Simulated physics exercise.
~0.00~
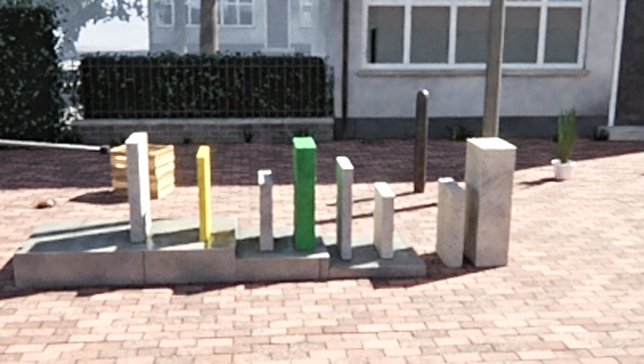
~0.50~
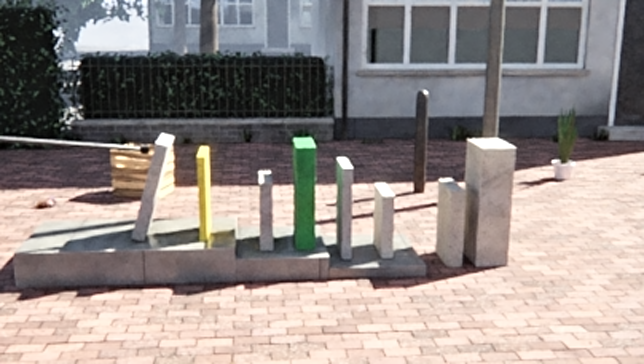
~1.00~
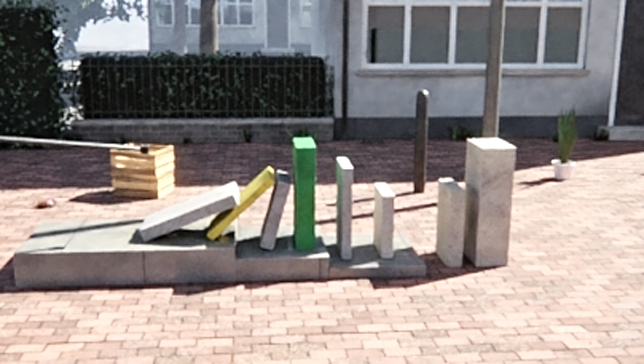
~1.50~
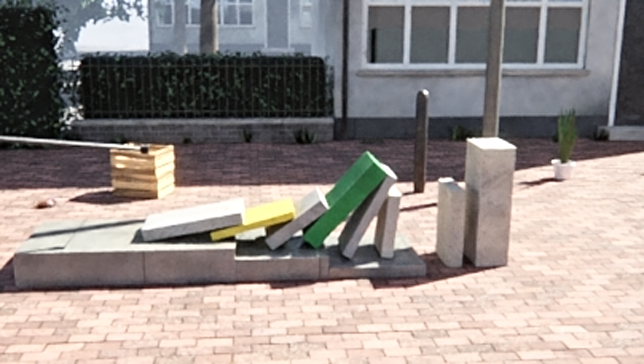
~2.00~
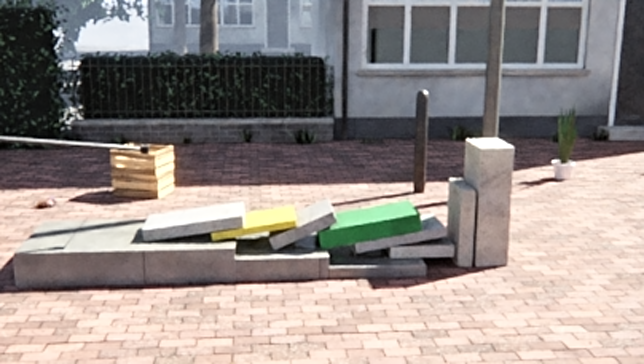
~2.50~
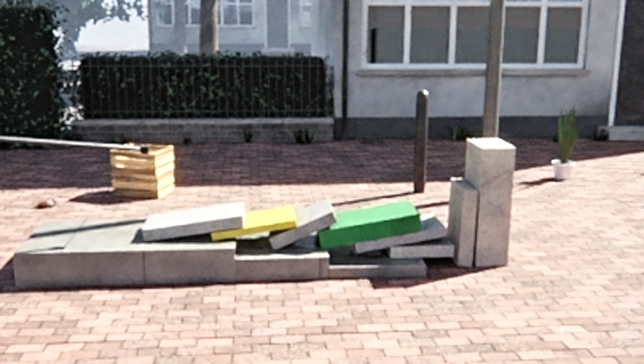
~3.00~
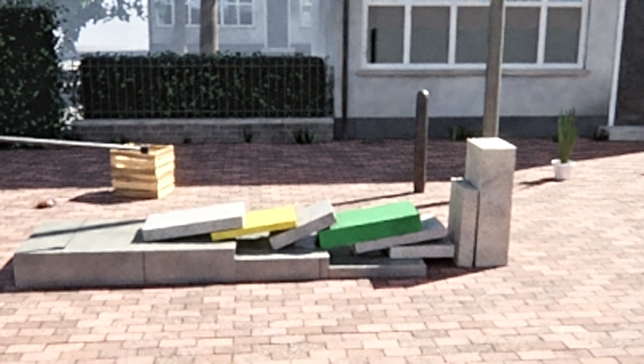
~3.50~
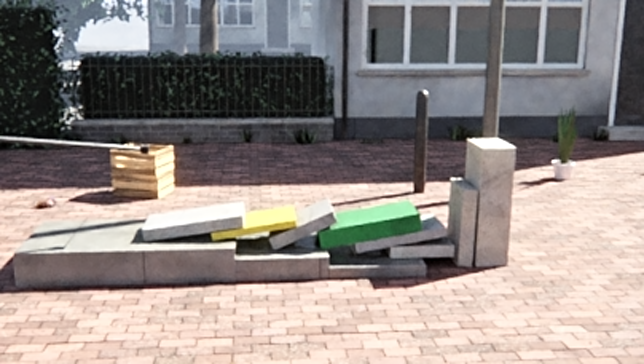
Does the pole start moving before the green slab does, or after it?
The pole starts moving before the green slab. It moves right against the first slab while the green one still stands upright, and the green one tips only later.
On a brick pavement, a pole pushes the first slab and all but two topple rightward.
